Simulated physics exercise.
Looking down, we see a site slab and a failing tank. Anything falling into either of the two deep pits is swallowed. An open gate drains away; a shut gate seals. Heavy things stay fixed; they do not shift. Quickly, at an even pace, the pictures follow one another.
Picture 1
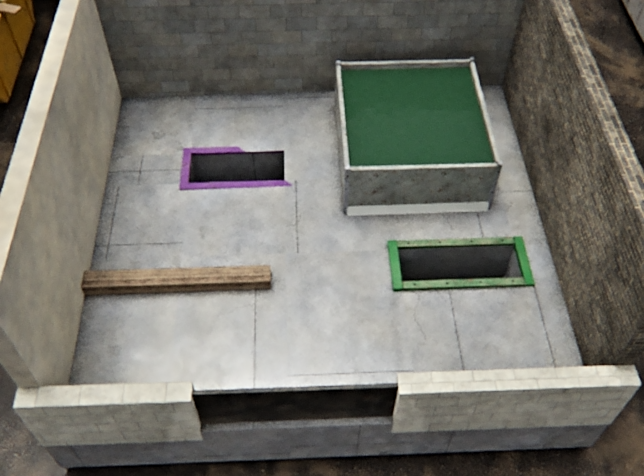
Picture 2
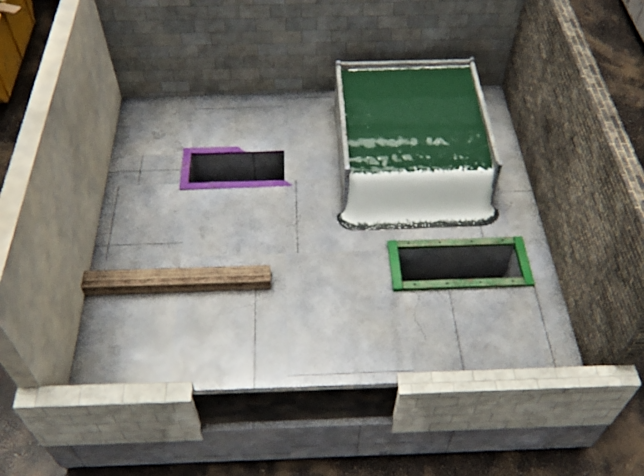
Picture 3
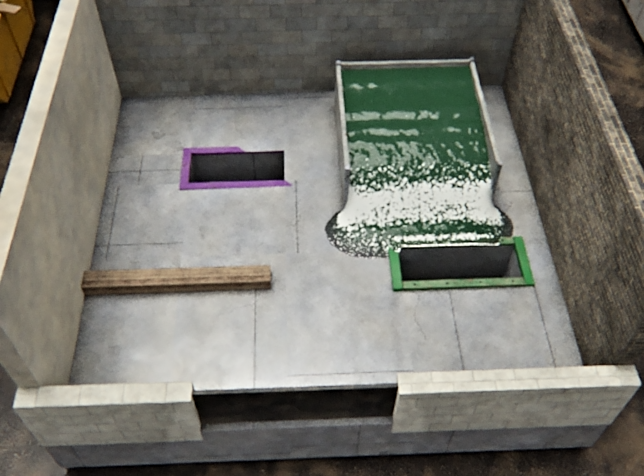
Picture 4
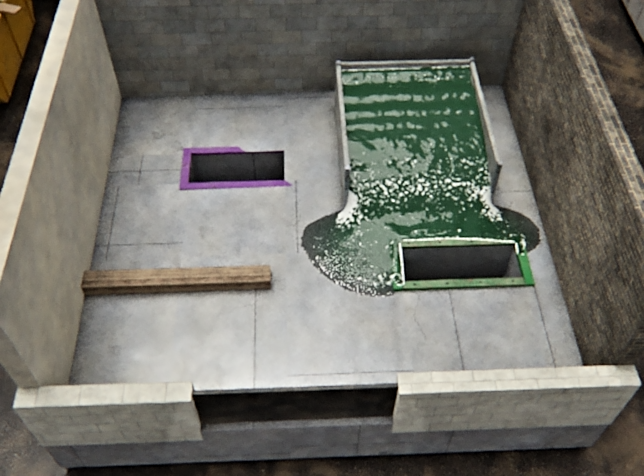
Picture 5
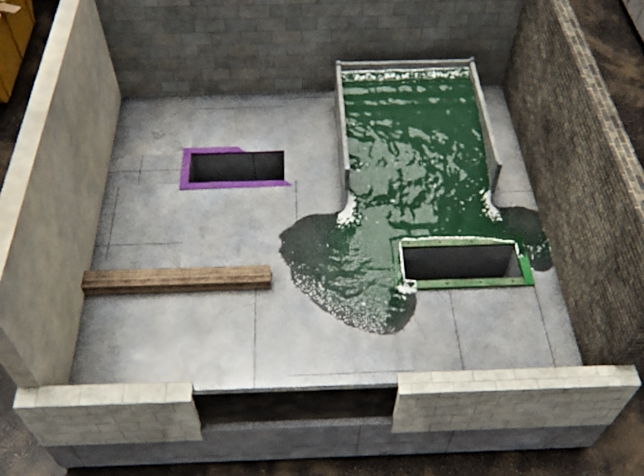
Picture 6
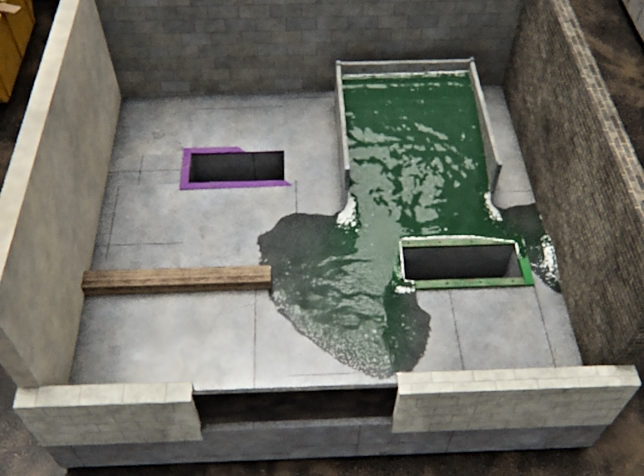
Green liquid burst from the near side of a raised tank on a grey slab, spread around the green-edged opening, then ran left and toward the front wall, reaching the wooden beam's end.
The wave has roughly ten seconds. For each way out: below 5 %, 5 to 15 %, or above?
My prediction: The gate will not reach five per cent, the purple pit will not reach five per cent, the green pit will not stay within fifteen per cent.
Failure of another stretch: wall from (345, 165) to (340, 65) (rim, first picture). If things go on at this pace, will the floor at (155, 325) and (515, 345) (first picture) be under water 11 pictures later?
First spot spared, second spot spared.
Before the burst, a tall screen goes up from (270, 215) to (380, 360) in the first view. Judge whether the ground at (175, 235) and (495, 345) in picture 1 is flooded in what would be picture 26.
Spared, then swamped.
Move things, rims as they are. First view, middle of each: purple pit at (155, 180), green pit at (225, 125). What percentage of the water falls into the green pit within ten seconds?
The green pit receives 2 per cent.
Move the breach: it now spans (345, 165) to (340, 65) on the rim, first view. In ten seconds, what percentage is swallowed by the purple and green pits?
The purple pit takes 50 per cent and the green pit 4 per cent.
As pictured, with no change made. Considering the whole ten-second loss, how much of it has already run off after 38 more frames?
Around 95 per cent.
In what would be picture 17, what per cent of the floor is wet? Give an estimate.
Estimate: Some 40 in a hundred.
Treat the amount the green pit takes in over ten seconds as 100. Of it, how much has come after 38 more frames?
Near 95 %, I'd say.
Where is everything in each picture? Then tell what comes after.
In the first frame, the tank at (413, 115) is whole and still.
In the second frame, water pours out at (419, 192) and has run to (492, 218).
In the third frame, water pours out at (418, 195) and has run to (507, 227).
In the fourth frame, the front is at (317, 259), out from the gap at (418, 197).
In the fifth frame, the front is at (353, 320), out from the gap at (418, 198).
In the sixth frame, water pours out at (418, 198) and has run to (378, 371).
A moment on, water covers 30 % of the floor; the gate 0 %, the purple pit 0 %, the green pit 24 %.
Next, water covers 40 % of the floor; the gate 0 %, the purple pit 0 %, the green pit 37 %.
Then, water covers 55 % of the floor; the gate 0 %, the purple pit 0 %, the green pit 46 %.
Later, water covers 70 % of the floor; the gate 0 %, the purple pit 0 %, the green pit 51 %.
In the end, water covers 85 % of the floor; the gate 0 %, the purple pit 1 %, the green pit 53 %.
